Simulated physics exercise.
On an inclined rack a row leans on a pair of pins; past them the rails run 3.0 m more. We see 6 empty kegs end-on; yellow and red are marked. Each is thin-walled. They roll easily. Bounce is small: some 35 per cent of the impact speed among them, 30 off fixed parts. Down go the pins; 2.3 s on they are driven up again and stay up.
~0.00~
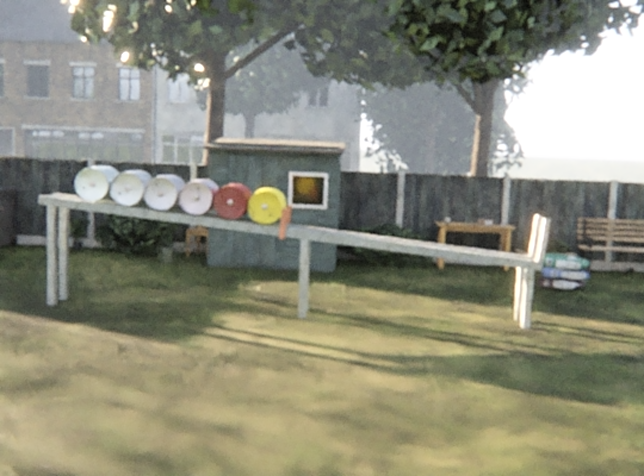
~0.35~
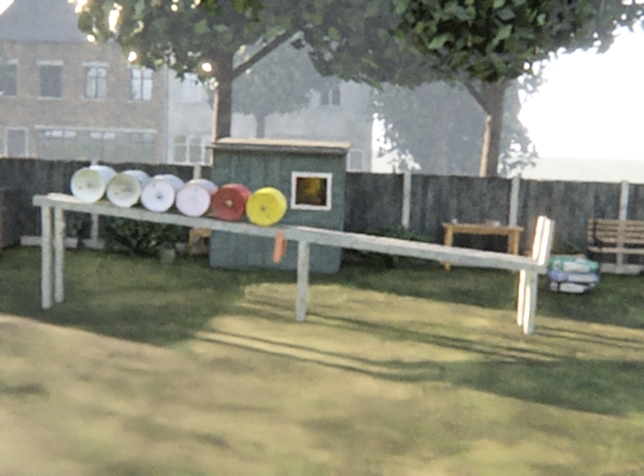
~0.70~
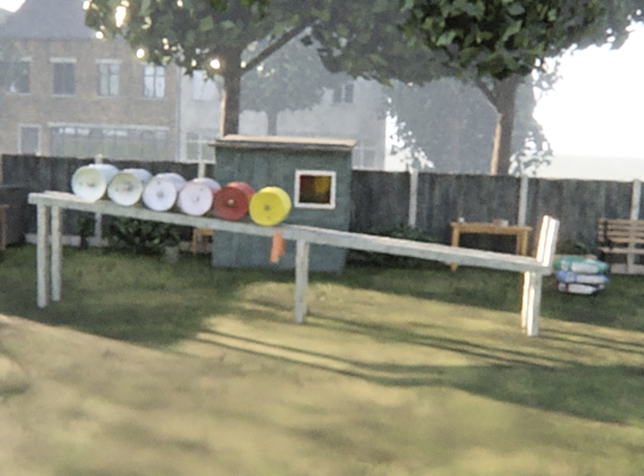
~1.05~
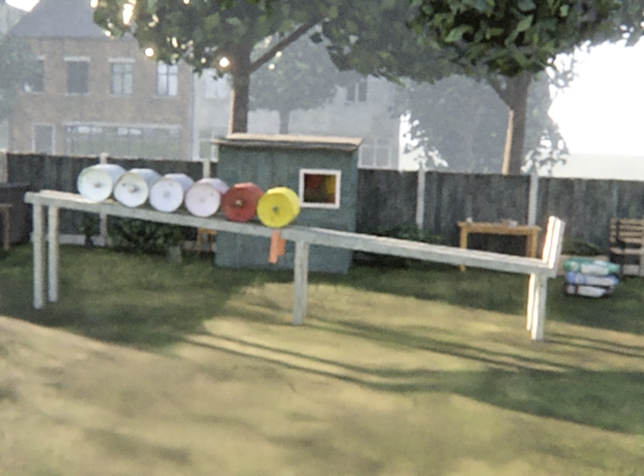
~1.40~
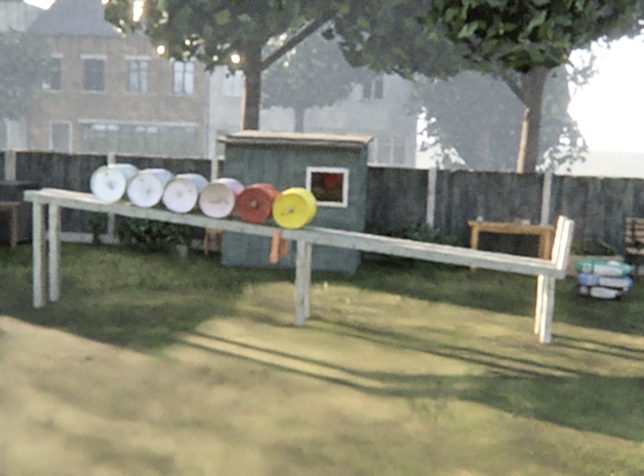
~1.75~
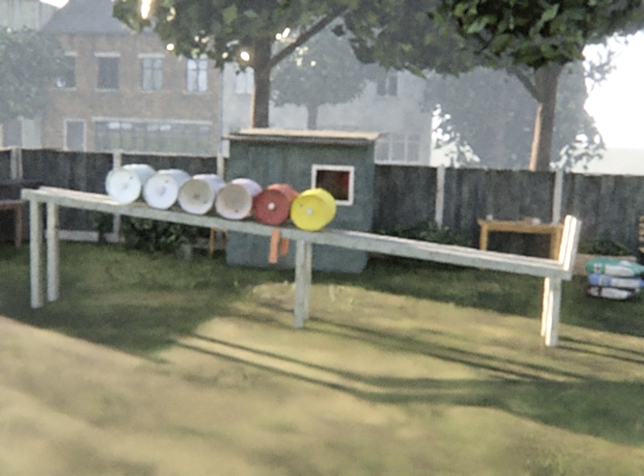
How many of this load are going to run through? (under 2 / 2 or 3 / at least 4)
Out of 6: 2 or 3.
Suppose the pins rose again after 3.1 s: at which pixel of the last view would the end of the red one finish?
Near (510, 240).
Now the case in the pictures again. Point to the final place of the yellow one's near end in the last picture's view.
Around (549, 246).
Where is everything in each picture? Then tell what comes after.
The first frame shows yellow (265, 207), red (230, 203); pins up; the rack falls 5°.
The second frame shows yellow (263, 209), red (228, 204); pins down.
The third frame shows yellow (267, 208), red (231, 203); pins down; the first has rolled 10 cm.
The fourth frame shows yellow (275, 209), red (238, 204); pins down; the first has rolled 20 cm.
The fifth frame shows yellow (291, 210), red (253, 205); pins down; the first has rolled 35 cm.
The sixth frame shows yellow (309, 212), red (271, 207); pins down; the first has rolled 55 cm.
By 2.0 s, yellow is on the rails, 50 cm below the pins, rolling right; red is on the rails, 10 cm below the pins, rolling right; 2 of 6 have passed.
By 2.3 s, yellow is on the rails, 75 cm below the pins, rolling right; red is on the rails, 35 cm below the pins, rolling right; 2 of 6 have passed.
By 2.5 s, yellow is on the rails, 90 cm below the pins, rolling right; red is on the rails, 50 cm below the pins, rolling right; 3 of 6 have passed.
Finally (5.3 s), yellow is on the rails, 270 cm below the pins; red is on the rails, 230 cm below the pins; 3 of 6 have passed.
